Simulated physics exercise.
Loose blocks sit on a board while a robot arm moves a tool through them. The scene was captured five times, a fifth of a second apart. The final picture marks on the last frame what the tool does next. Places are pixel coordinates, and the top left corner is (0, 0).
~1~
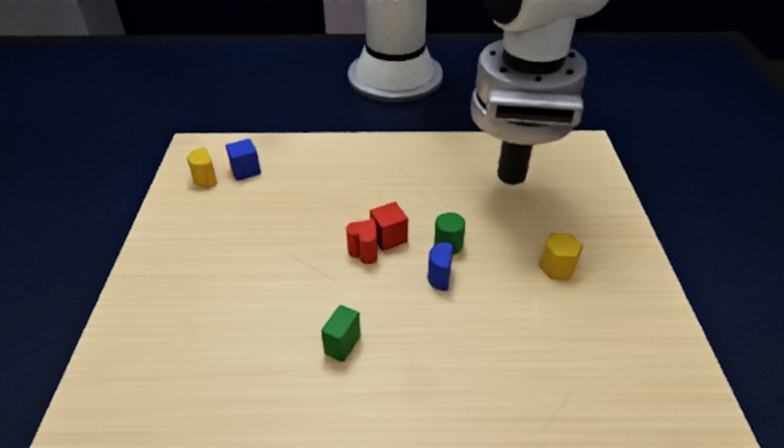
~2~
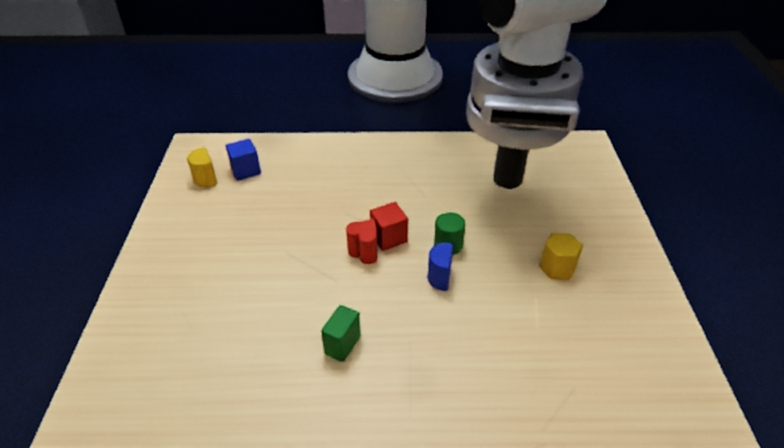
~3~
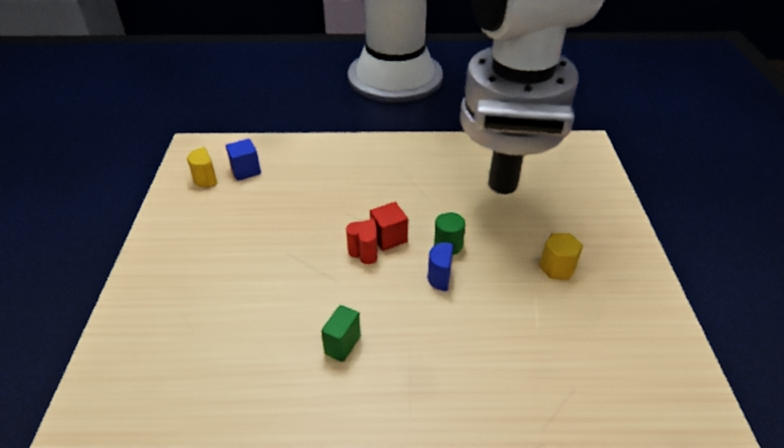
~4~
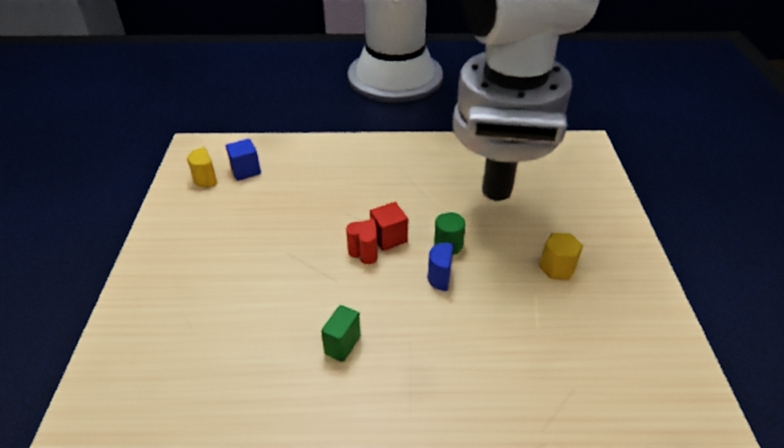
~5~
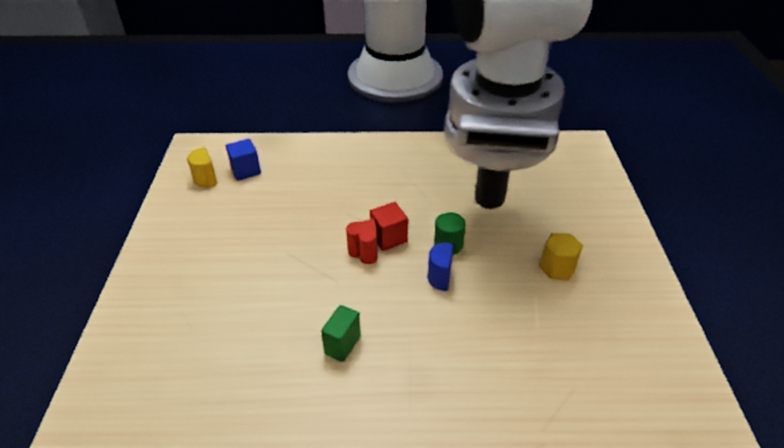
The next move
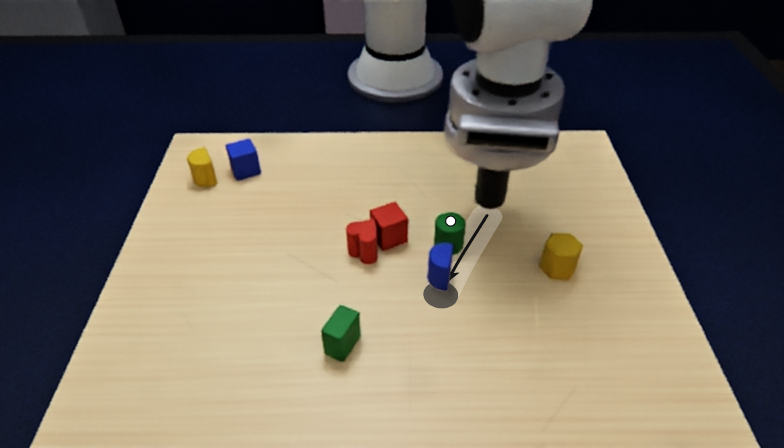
Robot arm with a dark cylindrical tool moving slightly left and nearer over a wooden board, the scattered coloured blocks staying still.
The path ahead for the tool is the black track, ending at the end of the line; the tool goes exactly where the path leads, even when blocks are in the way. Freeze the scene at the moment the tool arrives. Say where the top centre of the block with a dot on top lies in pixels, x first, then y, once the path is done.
About (426, 236).
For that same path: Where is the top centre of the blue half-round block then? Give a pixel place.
At roughly (409, 281).
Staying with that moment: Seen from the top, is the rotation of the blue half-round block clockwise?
Final answer: Yes.
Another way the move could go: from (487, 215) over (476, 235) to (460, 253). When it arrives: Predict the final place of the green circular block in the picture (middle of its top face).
Close to (431, 230).
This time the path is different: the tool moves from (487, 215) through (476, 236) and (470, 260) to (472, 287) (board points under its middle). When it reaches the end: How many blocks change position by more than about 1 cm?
Most likely one.
The line goes from (487, 215) directly to (441, 295); the dot is on the green circular block.
On the path given first. One third of the way, tool at (474, 224); green circular block at (446, 224).
Two thirds of the way, tool at (458, 250); blue half-round block at (434, 261); green circular block at (427, 235).
At the end, tool at (442, 279); red square unmoved; blue half-round block at (409, 281), turned 55° clockwise; green circular block at (426, 236).
